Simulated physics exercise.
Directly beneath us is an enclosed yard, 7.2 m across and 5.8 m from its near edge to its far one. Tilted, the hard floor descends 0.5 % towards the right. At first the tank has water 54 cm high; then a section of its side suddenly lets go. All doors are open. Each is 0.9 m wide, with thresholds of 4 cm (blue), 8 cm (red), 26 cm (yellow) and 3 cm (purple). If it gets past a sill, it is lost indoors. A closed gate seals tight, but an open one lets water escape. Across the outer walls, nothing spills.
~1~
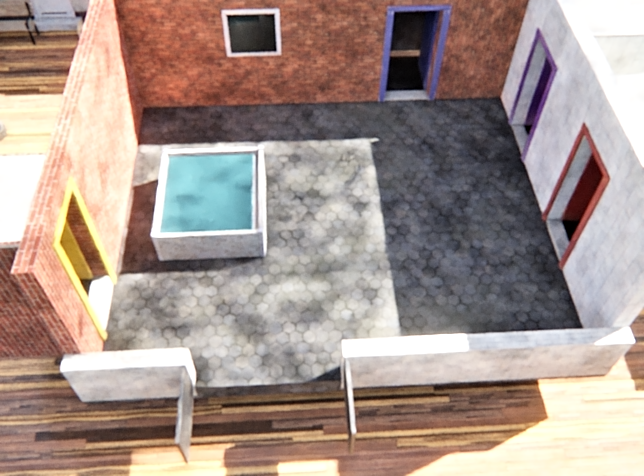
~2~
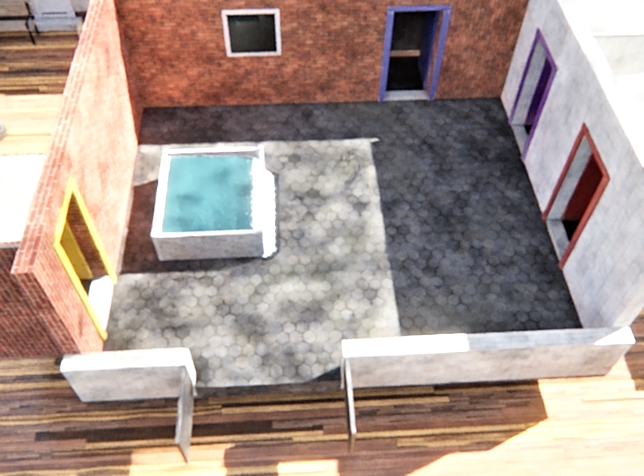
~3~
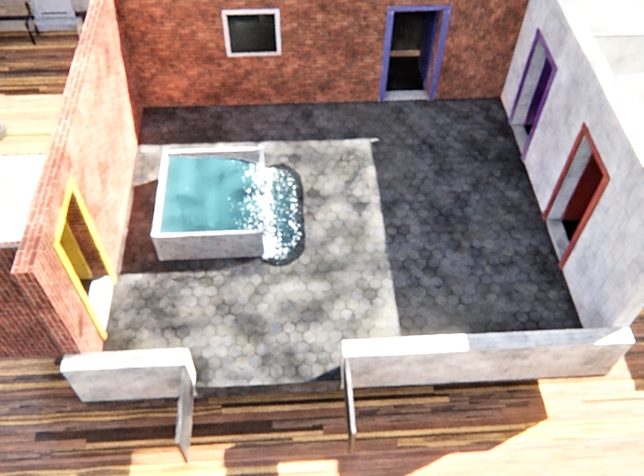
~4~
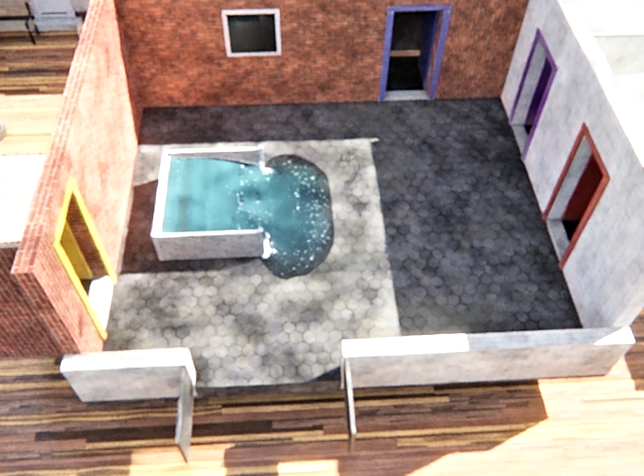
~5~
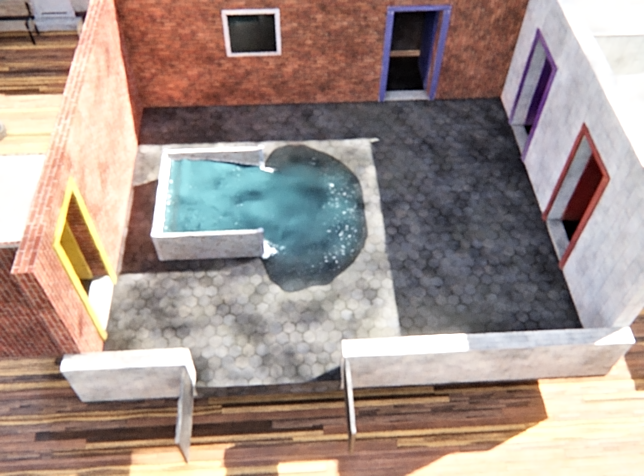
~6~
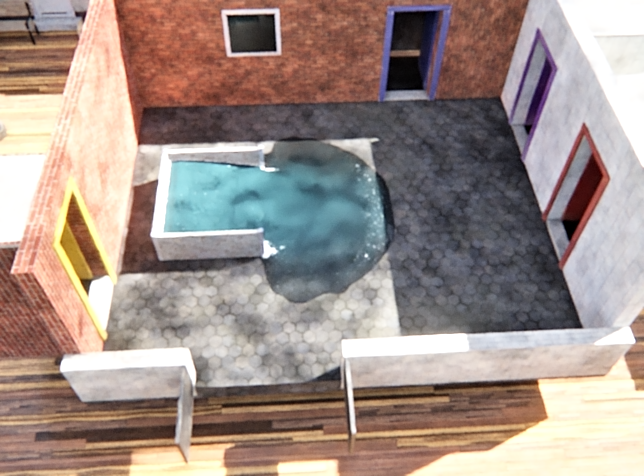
The clip opens on an enclosed yard seen from above, with a still, square tank of teal water on grey paving between brick and white walls. The tank's right side gives way and water gushes out in white froth, then spreads rightward across the paving in a widening, rounded pool.
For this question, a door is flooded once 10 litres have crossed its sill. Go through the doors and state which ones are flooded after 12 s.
One by one: The blue door lets in more than the limit; the red door lets in more than the limit; the yellow door lets in less than the limit; the purple door lets in more than the limit.
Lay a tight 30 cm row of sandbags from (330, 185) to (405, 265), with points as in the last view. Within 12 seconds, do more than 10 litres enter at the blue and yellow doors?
Then the blue door is over the mark and the yellow door is short of it.
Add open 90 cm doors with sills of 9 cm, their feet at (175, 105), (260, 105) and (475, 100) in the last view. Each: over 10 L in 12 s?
So, in the order given, it's shy of the mark, then shy of the mark, then beyond the mark.
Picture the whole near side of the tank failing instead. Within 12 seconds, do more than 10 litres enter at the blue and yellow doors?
Log - blue: Threshold not reached, yellow: Threshold not reached.
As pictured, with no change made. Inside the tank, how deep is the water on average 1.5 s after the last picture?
It averages close to 14 cm.
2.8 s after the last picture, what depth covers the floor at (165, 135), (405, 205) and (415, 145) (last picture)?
Listed order: 0 / 3 / 2 cm.
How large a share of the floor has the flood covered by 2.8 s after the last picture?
Wet share: About 60 %.
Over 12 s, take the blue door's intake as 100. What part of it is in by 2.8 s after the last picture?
Some 30 in a hundred.
Then, 0.7 s after the last picture water covers 35 % of the floor and is deepest (20 cm) near (272, 224); blue door not reached, red door not reached, yellow door not reached, purple door not reached.
Then, 1.5 s after the last picture water covers 55 % of the floor and is deepest (21 cm) near (535, 199); blue door 3 cm at the sill, 0 L in, red door 17 cm at the sill, 6 L in, yellow door not reached, purple door 7 cm at the sill, 0 L in.
Then, 2.8 s after the last picture water covers 60 % of the floor and is deepest (22 cm) near (590, 353); blue door 6 cm at the sill, 5 L in, red door 15 cm at the sill, 56 L in, yellow door not reached, purple door 12 cm at the sill, 58 L in.
Then, 6.3 s after the last picture water covers 60 % of the floor and is deepest (10 cm) near (425, 203); blue door 5 cm at the sill, 16 L in, red door 7 cm at the sill, 73 L in, yellow door not reached, purple door 6 cm at the sill, 132 L in.
Then, 11.3 s after the last picture water covers 90 % of the floor and is deepest (5 cm) near (542, 355); blue door 5 cm at the sill, 18 L in, red door 4 cm at the sill, 73 L in, yellow door not reached, purple door 5 cm at the sill, 151 L in.
